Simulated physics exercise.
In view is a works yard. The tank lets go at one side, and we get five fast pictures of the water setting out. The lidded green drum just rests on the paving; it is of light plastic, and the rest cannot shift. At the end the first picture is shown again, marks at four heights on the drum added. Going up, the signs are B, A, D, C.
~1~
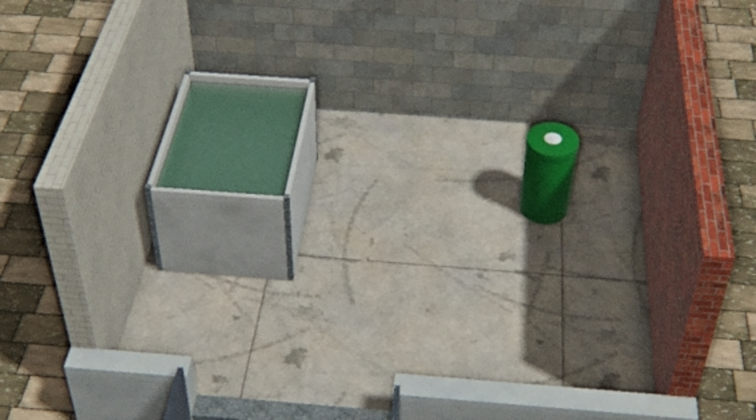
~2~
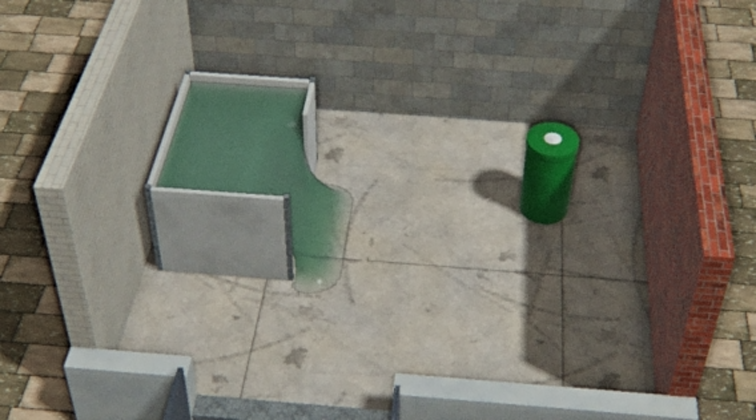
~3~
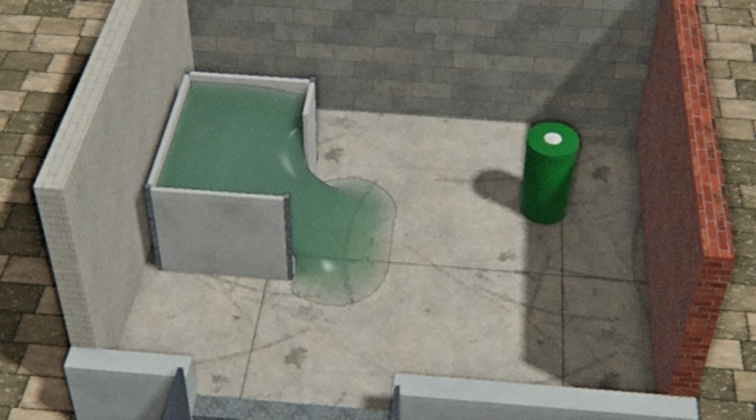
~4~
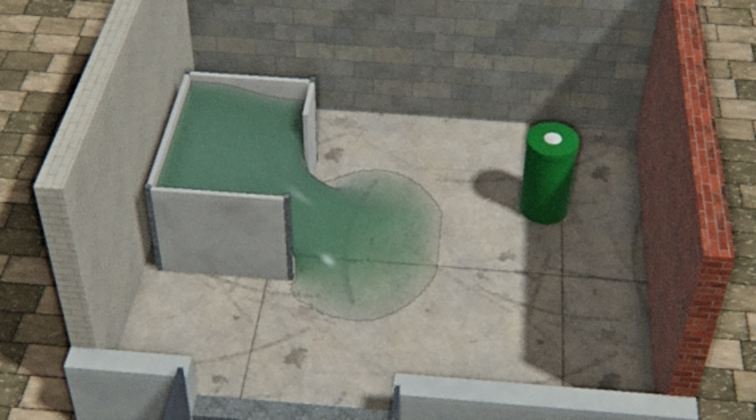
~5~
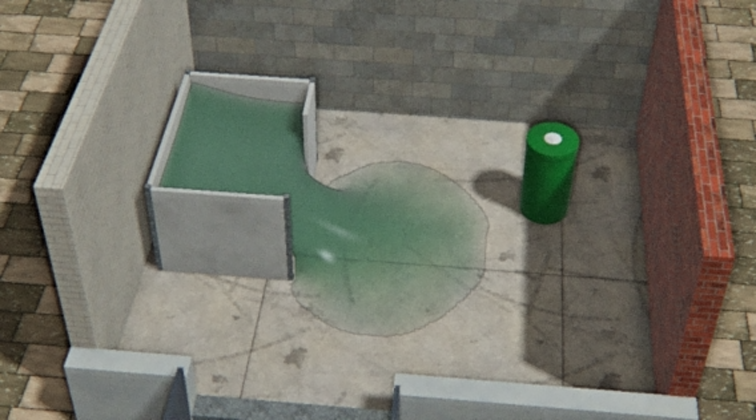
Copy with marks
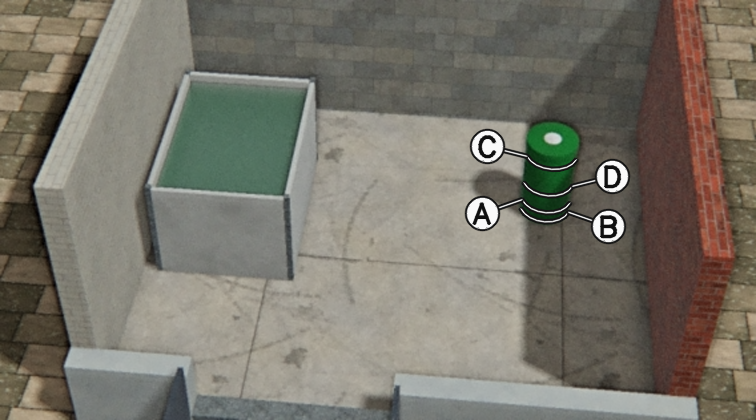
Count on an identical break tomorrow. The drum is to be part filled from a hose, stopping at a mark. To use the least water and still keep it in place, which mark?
I would pick line C.
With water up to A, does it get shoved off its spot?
Yes, that goes wrong.
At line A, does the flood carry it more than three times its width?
Yes.
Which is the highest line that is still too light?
D.
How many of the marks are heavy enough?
One.
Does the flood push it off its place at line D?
Yes.
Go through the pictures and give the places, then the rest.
The first frame shows lid of the green drum at (553, 139); tank full, its middle at (235, 138); open gate at (293, 368).
In the second frame, 3 % of the ground wet, in view closest to the drum at (344, 204).
In the third frame, 8 % of the ground wet, in view closest to the drum at (386, 207).
In the fourth frame, 13 % of the ground wet, in view closest to the drum at (433, 220).
The fifth frame shows lid of the green drum at (553, 139); 19 % of the ground wet, in view closest to the drum at (481, 228).
On the marked copy, A at (545, 212); B at (544, 221); C at (551, 169); D at (548, 195); from the bottom up B, A, D, C.
With A, it is pushed about 5 times its own width away.
With B, it is pushed about 7 times its own width away.
With C, it does not move.
With D, it is pushed about its own width away.
